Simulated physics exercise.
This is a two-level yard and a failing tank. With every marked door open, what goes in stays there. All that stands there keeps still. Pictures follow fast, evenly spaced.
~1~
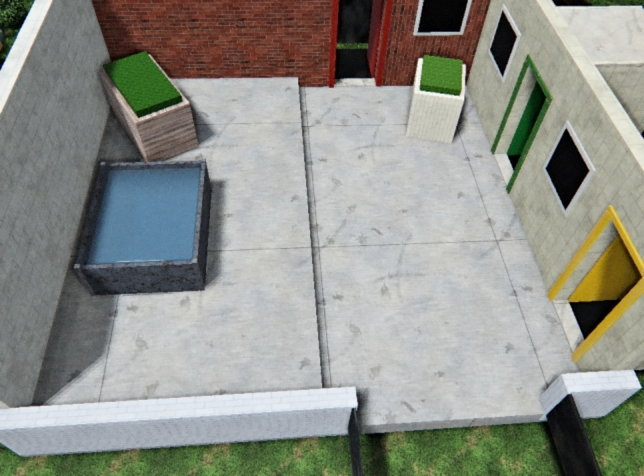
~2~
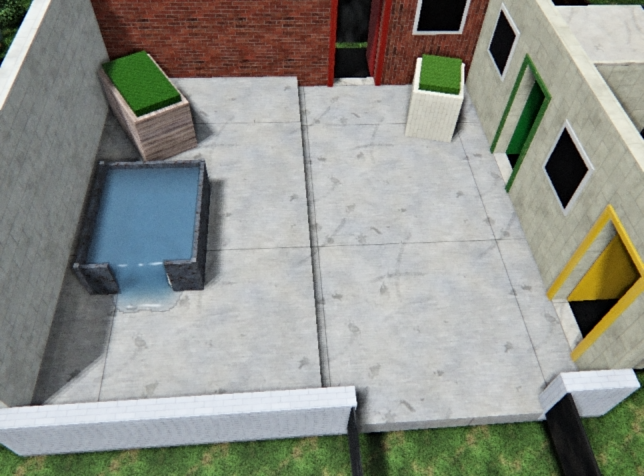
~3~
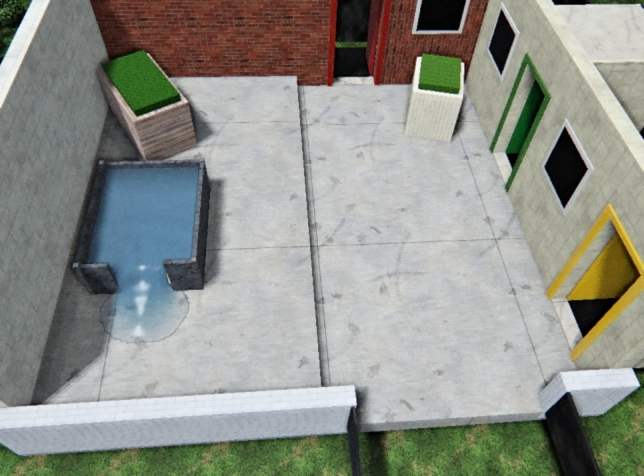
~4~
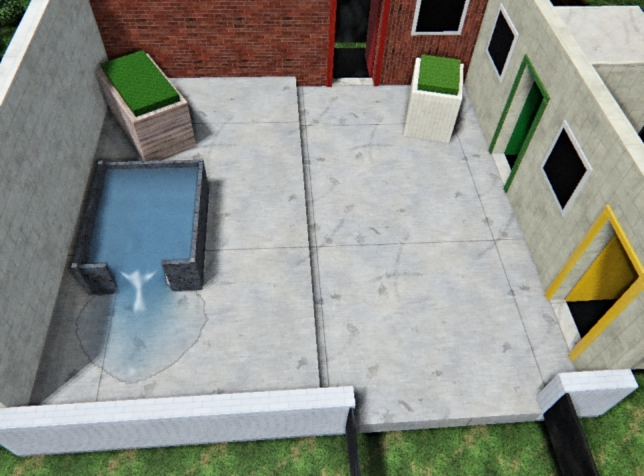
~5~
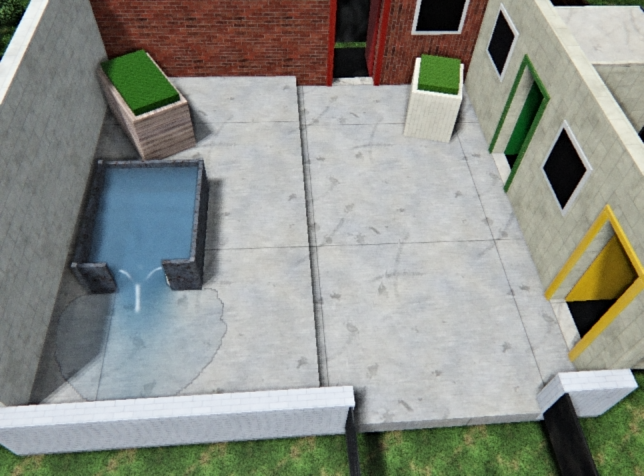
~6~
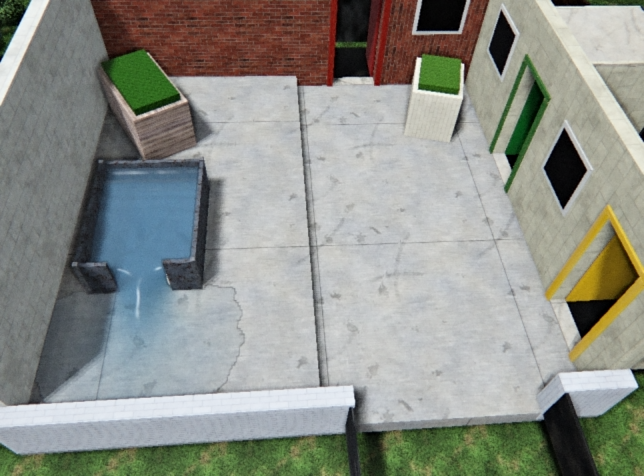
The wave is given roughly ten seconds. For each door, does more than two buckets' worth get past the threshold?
Outcome: The green door keeps it to two buckets. The yellow door lets in beyond two buckets. The red door keeps it to two buckets.
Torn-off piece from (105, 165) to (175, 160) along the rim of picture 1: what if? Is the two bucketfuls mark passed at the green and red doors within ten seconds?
I'd say the green door gets more, but the red door gets more.
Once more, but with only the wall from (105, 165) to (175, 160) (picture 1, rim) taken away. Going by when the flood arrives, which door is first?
The one in red, I reckon.
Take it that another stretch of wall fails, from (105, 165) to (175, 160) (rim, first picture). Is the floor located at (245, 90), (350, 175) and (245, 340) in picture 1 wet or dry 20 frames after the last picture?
Taking each in turn, they come out watered, watered, kept dry.
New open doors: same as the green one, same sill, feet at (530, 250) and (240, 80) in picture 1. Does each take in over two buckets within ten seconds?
Exceeds the threshold, stays below the threshold.
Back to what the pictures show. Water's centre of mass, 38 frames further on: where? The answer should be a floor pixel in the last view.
Point: (227, 271).
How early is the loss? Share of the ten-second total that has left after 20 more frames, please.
Roughly 5 percent.
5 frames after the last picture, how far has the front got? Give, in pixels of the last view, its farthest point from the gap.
Approximate pixel: (316, 401).
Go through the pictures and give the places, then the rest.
The tank at (147, 213) is whole and still, in the first picture.
The front is at (173, 300), out from the gap at (144, 280), in the second picture.
Water pours out at (144, 281) and has run to (161, 334), in the third picture.
Water pours out at (143, 281) and has run to (131, 377), in the fourth picture.
Water pours out at (143, 281) and has run to a hidden place, in the fifth picture.
The front is at a hidden place, out from the gap at (143, 280), in the sixth picture.
A moment on, water covers 10 % of the floor; the green door not reached, the yellow door not reached, the red door not reached.
Next, water covers 15 % of the floor; the green door not reached, the yellow door not reached, the red door not reached.
Then, water covers 35 % of the floor; the green door not reached, the yellow door wet at the sill, nothing in, the red door not reached.
Later, water covers 50 % of the floor; the green door wet at the sill, nothing in, the yellow door over two buckets in, the red door not reached.
In the end, water covers 65 % of the floor; the green door under two buckets in, the yellow door far over two buckets in, the red door not reached.
